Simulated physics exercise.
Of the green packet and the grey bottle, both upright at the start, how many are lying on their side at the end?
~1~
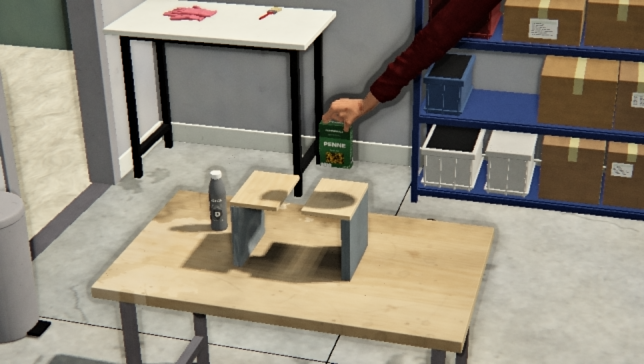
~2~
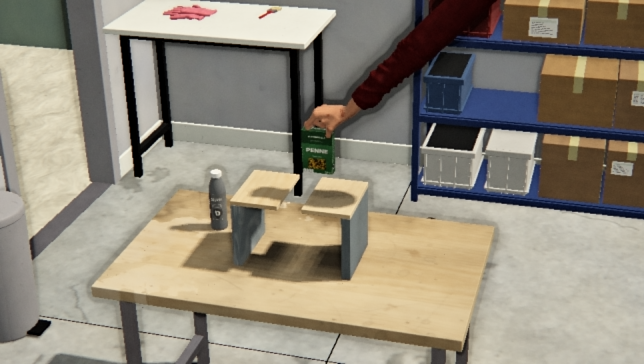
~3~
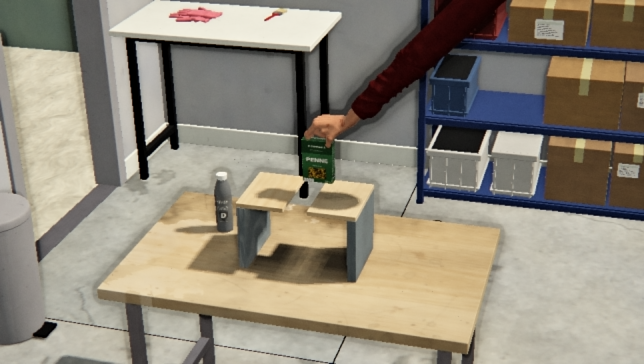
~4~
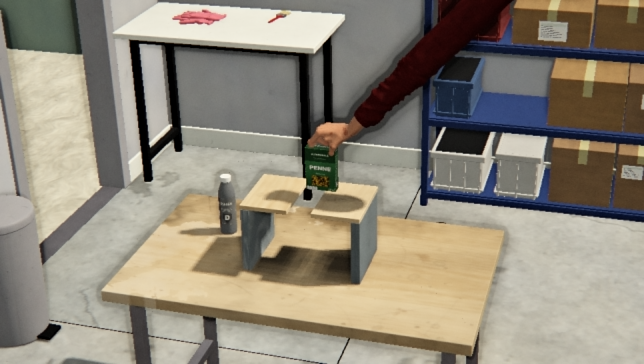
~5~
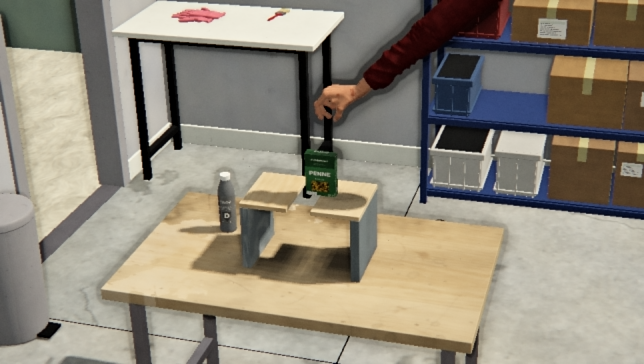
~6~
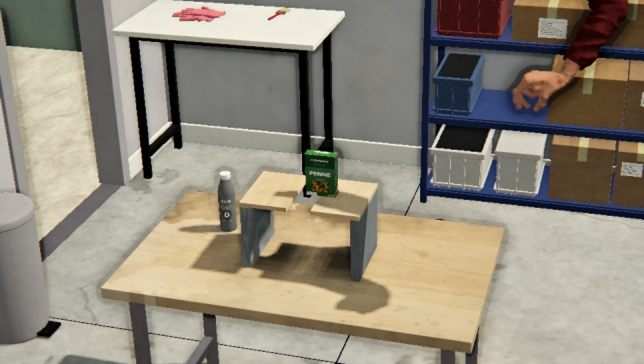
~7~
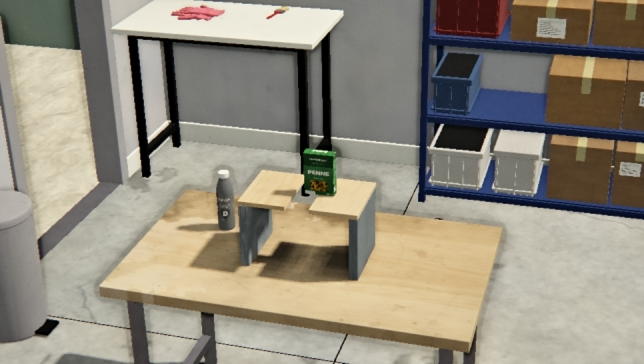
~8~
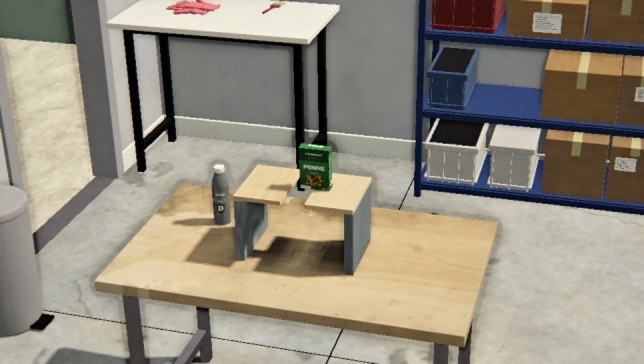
None of them are. The green packet stays upright on top of the boards at the gap, and the grey bottle still stands on the table.
